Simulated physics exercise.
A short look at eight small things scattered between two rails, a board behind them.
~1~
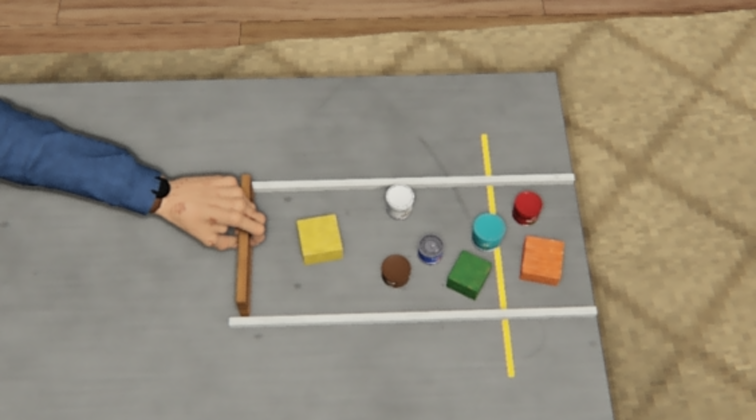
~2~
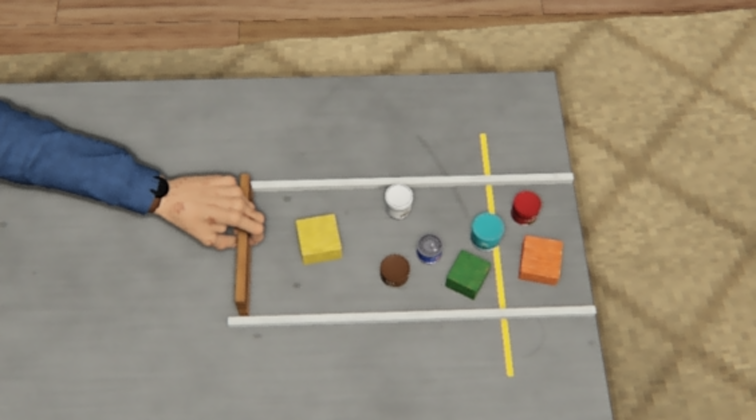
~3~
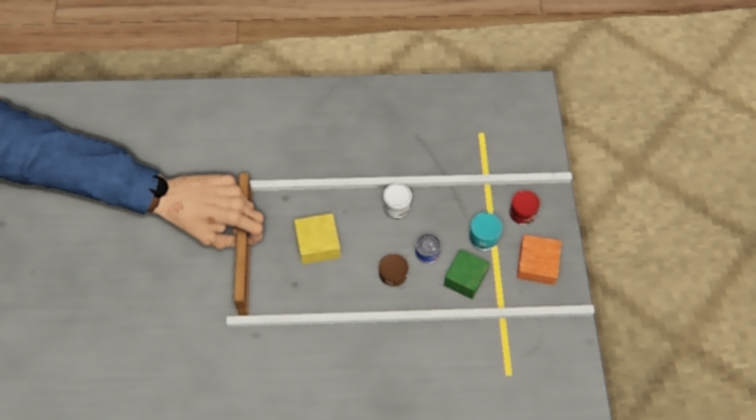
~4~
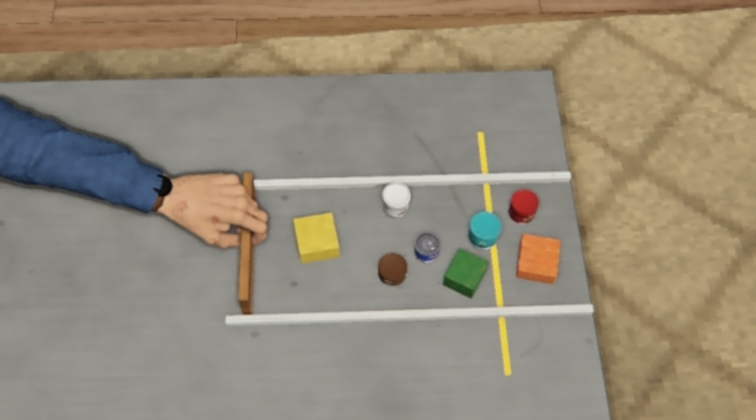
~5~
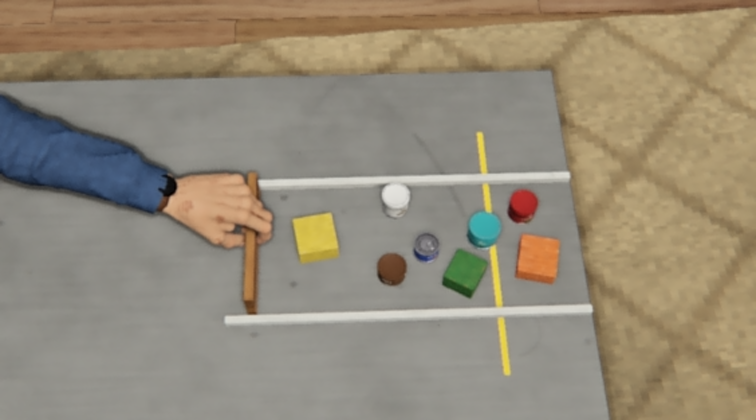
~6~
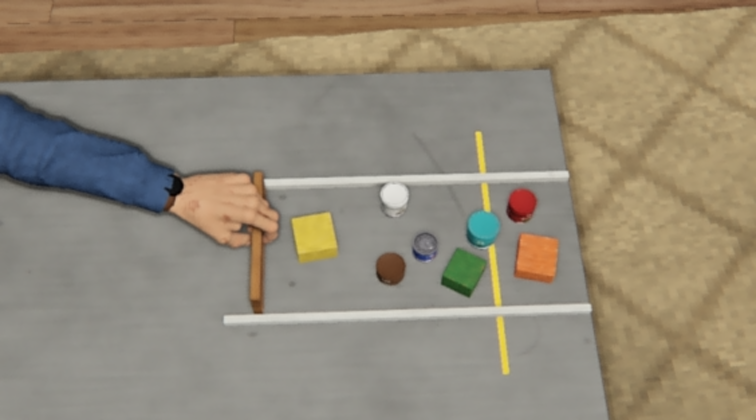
On a grey tabletop above a patterned tan carpet and a strip of wooden floor, seen from overhead, two white rails run across. Between them sit a yellow block, white tin, brown round object, small blue pot, green block, turquoise pot by a yellow tape line, and red tub and orange block beyond it. A blue-sleeved hand holds a brown board still, then slides it slightly right, the objects staying put as the view drifts very faintly.
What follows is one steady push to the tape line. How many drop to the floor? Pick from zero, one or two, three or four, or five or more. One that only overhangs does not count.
Here the number that fall off is zero.
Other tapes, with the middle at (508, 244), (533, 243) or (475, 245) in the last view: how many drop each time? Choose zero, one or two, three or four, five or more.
Taking them in turn, none at all; either three or four; not one.
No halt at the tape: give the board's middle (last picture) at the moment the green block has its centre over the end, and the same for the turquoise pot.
At (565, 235) for the green block; at (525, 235) for the turquoise pot.
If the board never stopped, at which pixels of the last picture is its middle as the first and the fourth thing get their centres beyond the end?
Its middle is around (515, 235) and later (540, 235).
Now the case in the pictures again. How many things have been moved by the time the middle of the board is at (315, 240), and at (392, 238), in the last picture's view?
1 and 4.
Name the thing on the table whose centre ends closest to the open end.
The orange block.
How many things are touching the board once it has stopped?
That makes 3.
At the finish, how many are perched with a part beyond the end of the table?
1 of them.
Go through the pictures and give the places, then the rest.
Orange block (542, 261); red tub (527, 209); turquoise pot (488, 233); board (246, 245); tape (497, 247), in the first frame.
Red tub (526, 208); blue pot (430, 249), in the second frame.
Turquoise pot (485, 232); white tin (397, 201), in the third frame.
Orange block (538, 259); green block (465, 273), in the fourth frame.
Red tub (522, 207); board (253, 243), in the fifth frame.
Orange block (536, 258); red tub (521, 206); turquoise pot (482, 230); board (259, 242); tape (491, 244), in the sixth frame.
A little later, none off yet; orange block at rest near (536, 258); red tub at rest near (521, 206); turquoise pot at rest near (482, 230).
Next, none off yet; orange block moving near (542, 259); red tub at rest near (527, 201); turquoise pot shifted about its own width near (513, 221).
When it is over, the number that fall off is zero.
